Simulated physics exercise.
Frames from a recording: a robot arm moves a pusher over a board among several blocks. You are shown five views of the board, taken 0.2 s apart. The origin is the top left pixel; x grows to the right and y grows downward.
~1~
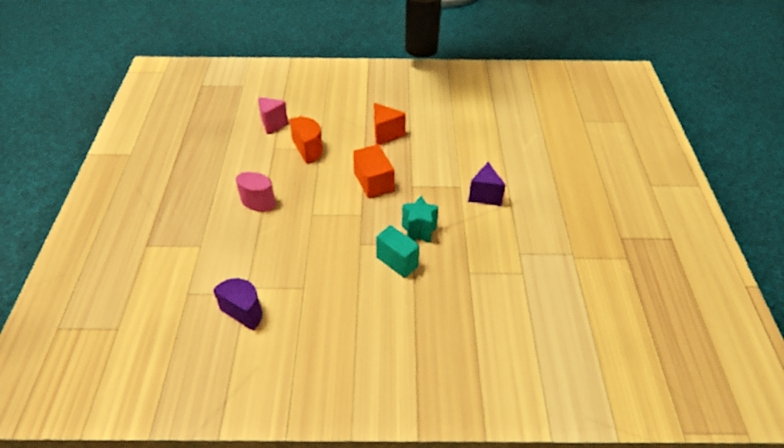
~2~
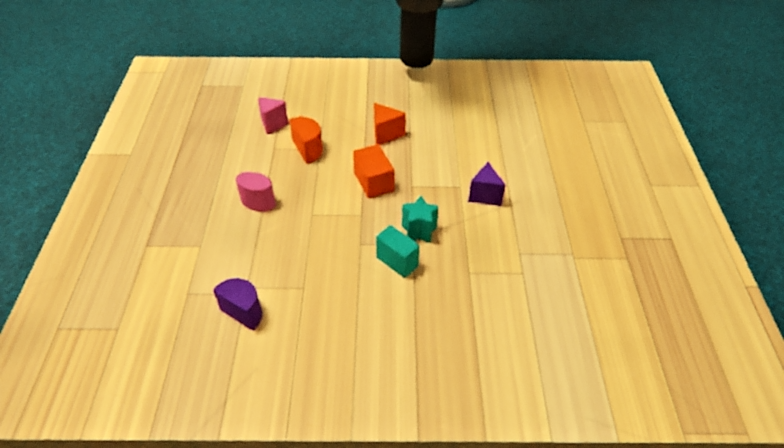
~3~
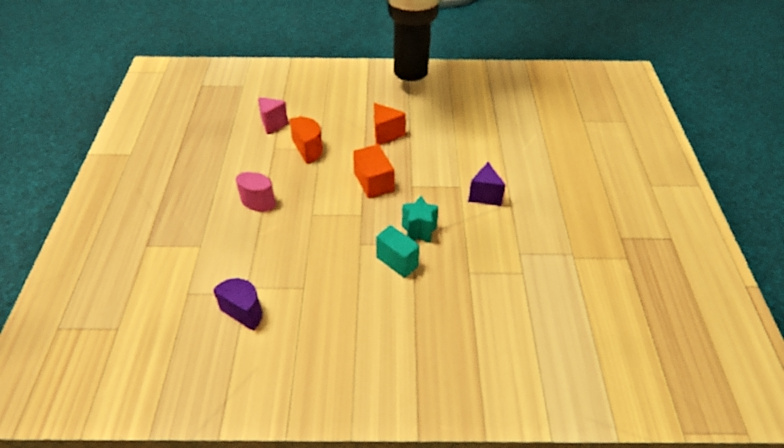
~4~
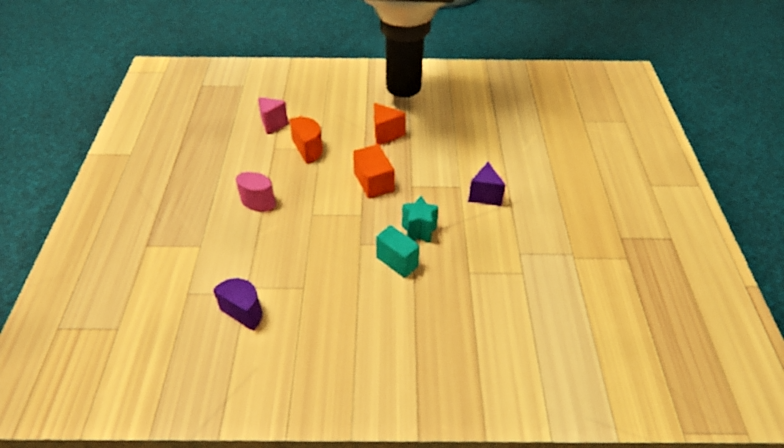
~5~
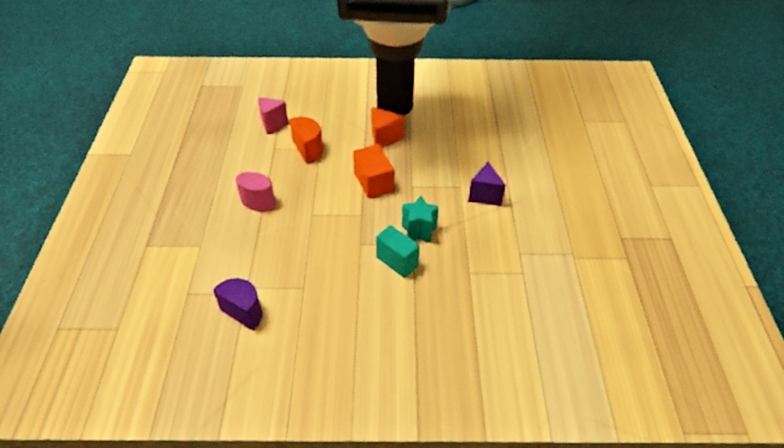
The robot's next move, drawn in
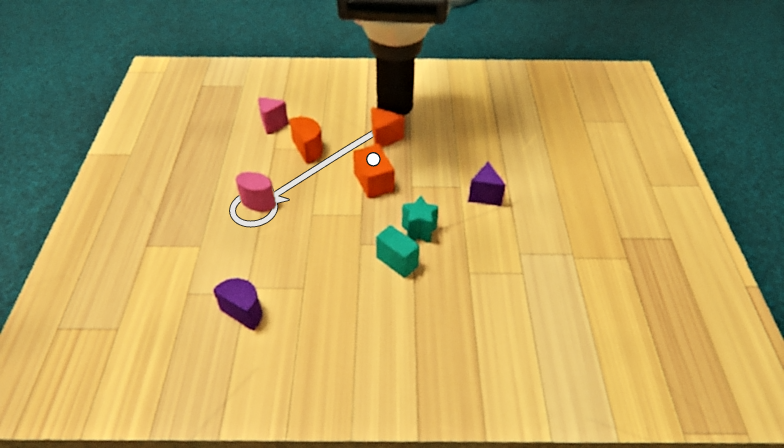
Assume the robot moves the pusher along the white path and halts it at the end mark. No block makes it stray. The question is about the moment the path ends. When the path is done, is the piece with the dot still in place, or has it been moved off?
Shifted out of place.
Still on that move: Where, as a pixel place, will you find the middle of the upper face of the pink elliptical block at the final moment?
For the centre of its top, I'd go with (214, 196).
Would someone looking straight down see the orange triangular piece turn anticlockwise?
Yes, it checks out.
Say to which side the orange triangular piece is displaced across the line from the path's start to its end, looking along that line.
The orange triangular piece is shifted sideways to the left, facing along the path from start to end.
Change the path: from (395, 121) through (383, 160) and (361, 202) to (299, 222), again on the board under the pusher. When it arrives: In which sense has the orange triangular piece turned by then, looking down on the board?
Seen from above, clockwise.
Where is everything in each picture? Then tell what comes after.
The first picture shows lower end of the pusher at (421, 49), tops of blocks, pink elliptical block at (253, 180), orange half-round block at (306, 127), orange rectangle at (373, 159), orange triangular piece at (386, 112).
The second picture shows pusher at (417, 59), blocks as before.
The third picture shows pusher at (411, 72), blocks as before.
The fourth picture shows pusher at (404, 87), blocks as before.
The fifth picture shows pusher at (395, 106), pink elliptical block at (253, 180), orange half-round block at (306, 127), orange rectangle at (373, 159), orange triangular piece at (384, 116).
The drawn path runs from (395, 121) directly to (254, 208); the dot is on the orange rectangle.
What follows on the original path. One third of the way, pusher at (349, 133); orange rectangle at (373, 172); orange triangular piece at (355, 147), turned 60° anticlockwise.
Two thirds of the way, pusher at (301, 162); orange half-round block at (292, 130), turned 50° clockwise; orange rectangle at (374, 176), turned 15° anticlockwise; orange triangular piece at (351, 152), turned 70° anticlockwise.
At the end, pusher at (250, 194); pink elliptical block at (214, 196), turned 40° clockwise; orange half-round block at (292, 130), turned 50° clockwise; orange rectangle at (374, 176), turned 15° anticlockwise; orange triangular piece at (351, 152), turned 70° anticlockwise.
